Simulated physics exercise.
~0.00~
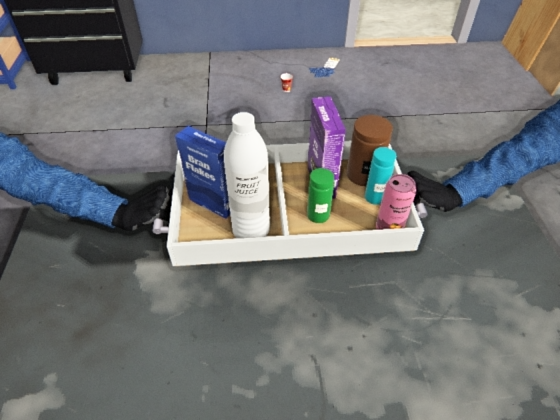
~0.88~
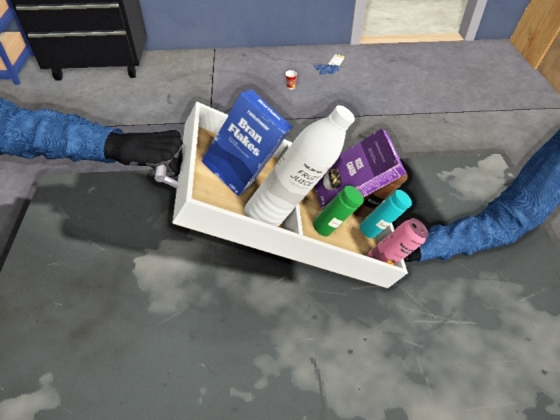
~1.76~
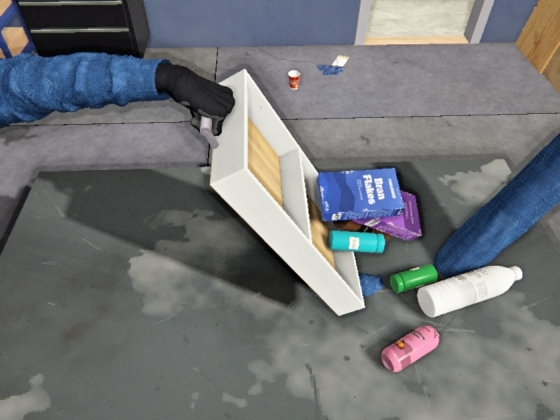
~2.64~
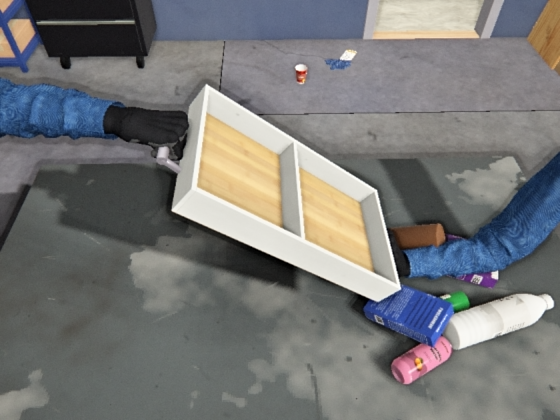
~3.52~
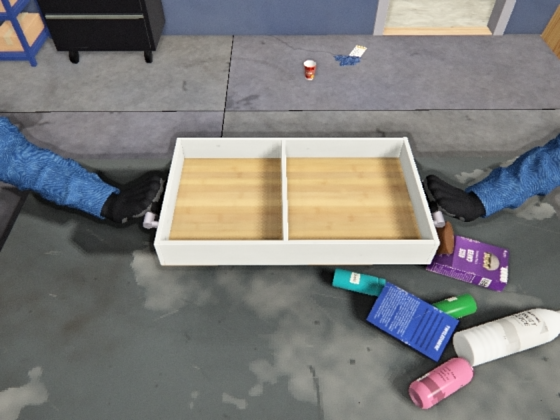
On a grey floor, two blue-sleeved arms hold a white divided crate of bottles, boxes and containers, then tip it steeply, right side down. The items lean, slide and tumble out to the right, and the arms level the empty crate beside the scattered pile.
